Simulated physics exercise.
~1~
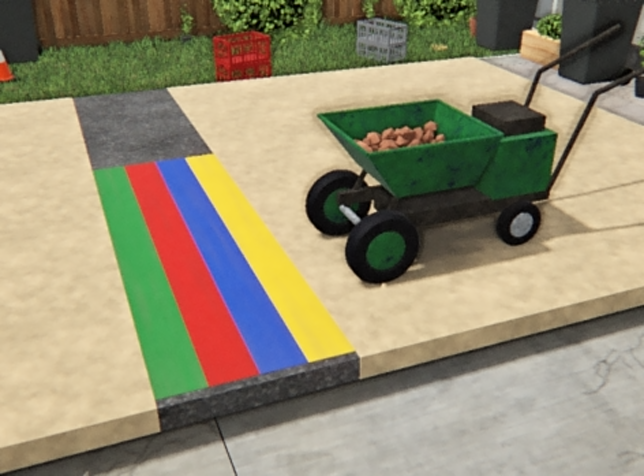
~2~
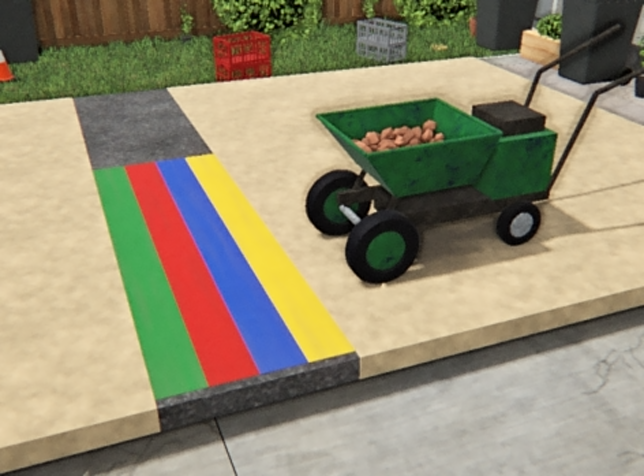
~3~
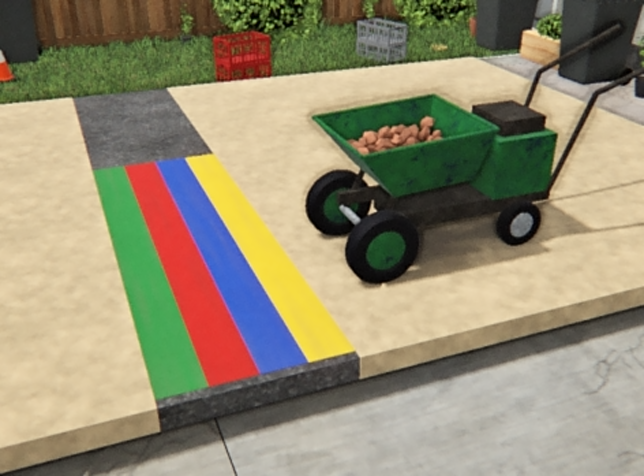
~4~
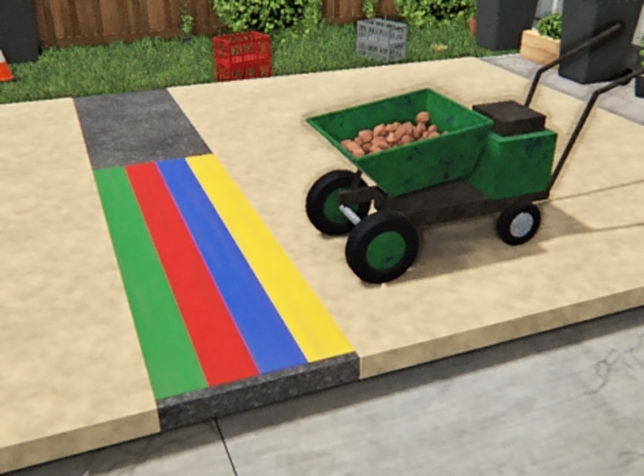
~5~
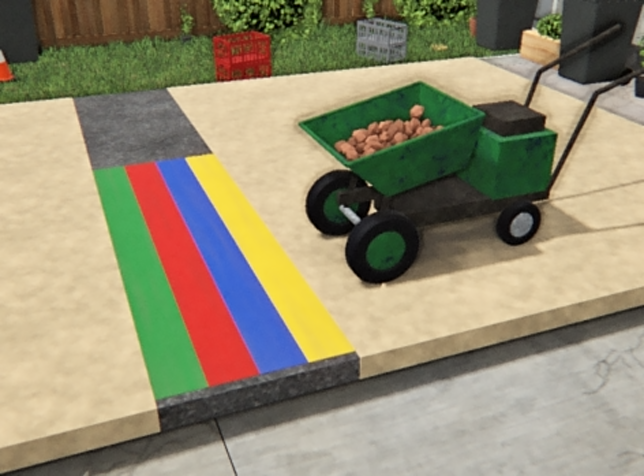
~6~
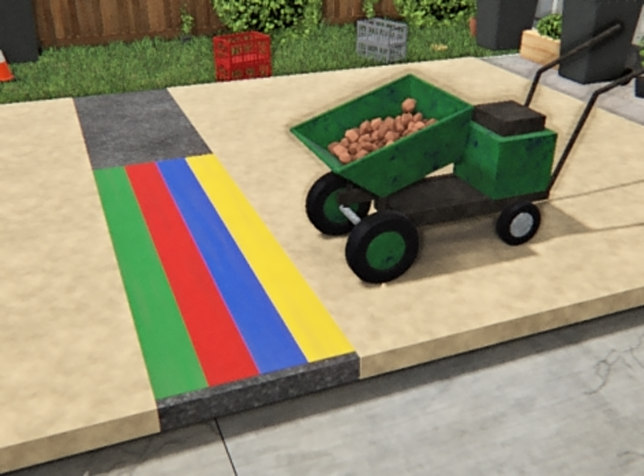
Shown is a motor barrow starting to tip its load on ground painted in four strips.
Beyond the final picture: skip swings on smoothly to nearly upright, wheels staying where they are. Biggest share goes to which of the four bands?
Biggest share: Blue.
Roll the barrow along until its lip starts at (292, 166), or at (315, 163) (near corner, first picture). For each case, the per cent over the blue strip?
First try: 0 per cent; second try: 10 per cent.
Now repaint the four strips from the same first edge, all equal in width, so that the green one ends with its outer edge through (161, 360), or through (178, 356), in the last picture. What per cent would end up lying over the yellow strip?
Near 10 and 10 in a hundred.
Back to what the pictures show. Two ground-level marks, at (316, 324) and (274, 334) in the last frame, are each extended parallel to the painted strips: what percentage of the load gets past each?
Close to 100 and 60 per cent respectively.
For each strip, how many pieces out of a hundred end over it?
The yellow strip gets close to 15, the blue strip close to 50, the red strip close to 25 and the green strip close to 5.
Soon after the last picture, skip tipped steeply; all in the skip.
A little later, skip tipped right over; most in the skip; a stray few over the yellow strip; about a quarter over the blue strip; a stray few over the red strip.
Later still, skip tipped right over; a small part in the skip; a small part over the yellow strip; about half over the blue strip; about a quarter over the red strip; a small part over the green strip; a stray few off the paint.
At rest, skip tipped right over; a stray few in the skip; a small part over the yellow strip; about half over the blue strip; about a quarter over the red strip; a small part over the green strip; a stray few off the paint.
